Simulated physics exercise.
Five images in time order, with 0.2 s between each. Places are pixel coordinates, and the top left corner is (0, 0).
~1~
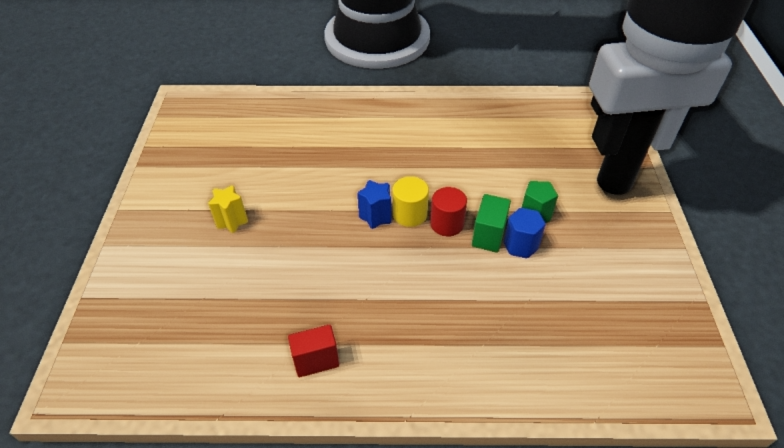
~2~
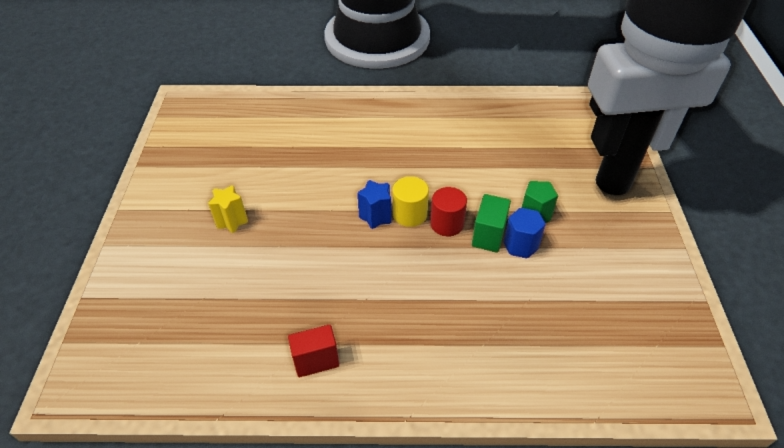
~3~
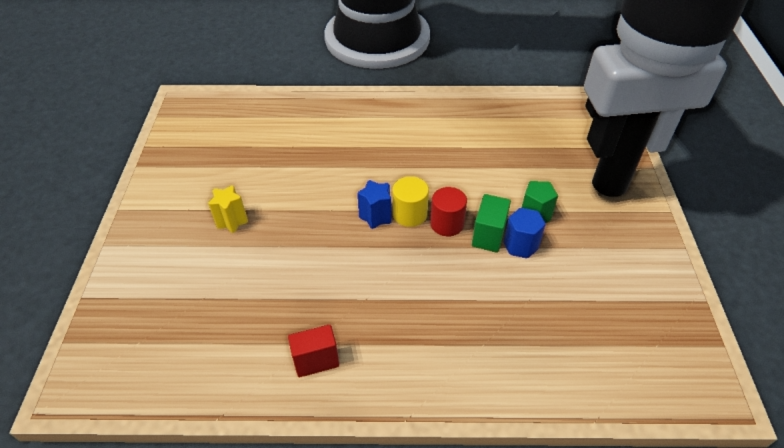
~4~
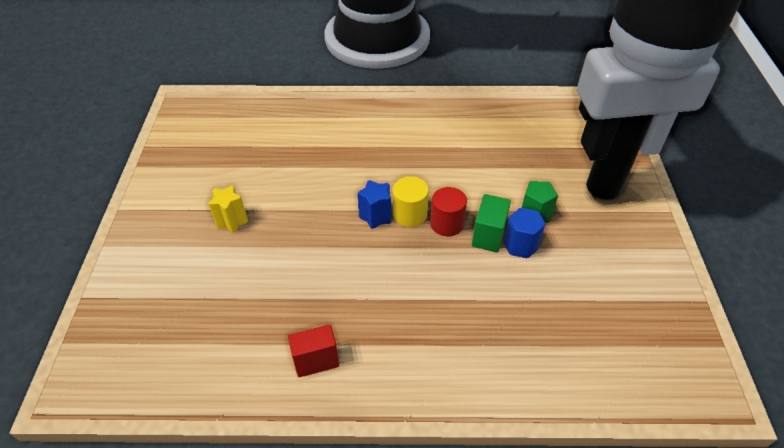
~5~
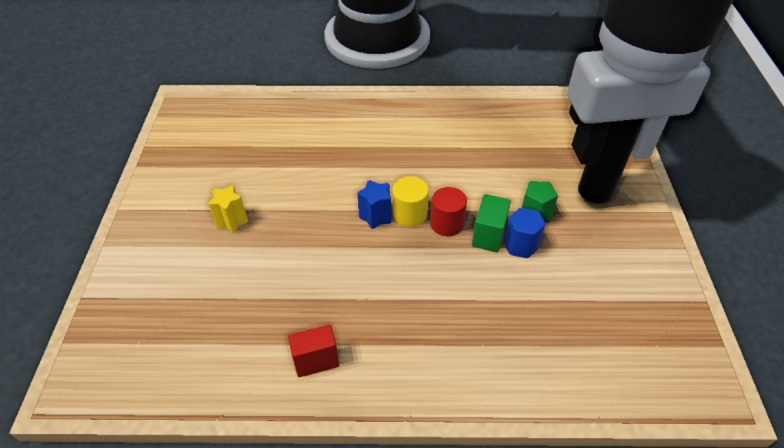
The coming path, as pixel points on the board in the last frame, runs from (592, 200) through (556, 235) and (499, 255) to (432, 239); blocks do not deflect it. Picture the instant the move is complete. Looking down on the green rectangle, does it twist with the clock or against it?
Its rotation is clockwise.
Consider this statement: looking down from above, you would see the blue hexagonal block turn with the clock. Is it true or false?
False - the claim does not hold.
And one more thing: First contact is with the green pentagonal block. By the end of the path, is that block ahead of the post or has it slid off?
Final position: To the side or behind.
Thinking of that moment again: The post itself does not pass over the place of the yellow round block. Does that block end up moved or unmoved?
By the time the path is finished, it has moved at least a centimetre.
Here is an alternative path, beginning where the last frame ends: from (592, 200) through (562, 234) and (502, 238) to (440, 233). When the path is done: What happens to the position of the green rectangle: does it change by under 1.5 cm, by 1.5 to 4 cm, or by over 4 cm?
Travels over 4 cm.
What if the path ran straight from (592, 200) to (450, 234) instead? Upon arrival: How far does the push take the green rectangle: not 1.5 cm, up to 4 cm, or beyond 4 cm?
The green rectangle ends up quite far away, over 4 cm.
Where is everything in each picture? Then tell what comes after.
The first picture shows post tip (614, 183); block tops, yellow round block (411, 188); red round block (450, 198); green rectangle (494, 210); blue hexagonal block (527, 220); green pentagonal block (542, 190).
The second picture shows post (613, 183); blocks unchanged.
The third picture shows post (609, 185); blocks unchanged.
The fourth picture shows post (604, 188); blocks unchanged.
The fifth picture shows post (595, 191); yellow round block (411, 188); red round block (450, 198); green rectangle (494, 210); blue hexagonal block (527, 220); green pentagonal block (542, 190).
On the path given first. One third of the way, post (558, 228); green pentagonal block (534, 192), turned 35° clockwise.
Two thirds of the way, post (499, 247); red round block (447, 196); green rectangle (480, 209), turned 40° clockwise; blue hexagonal block (471, 243); green pentagonal block (534, 192), turned 40° clockwise.
At the end, post (433, 231); yellow round block (392, 172); red round block (426, 167); green rectangle (437, 190), turned 75° clockwise; blue hexagonal block (448, 247), turned 55° anticlockwise; green pentagonal block (534, 192), turned 40° clockwise.
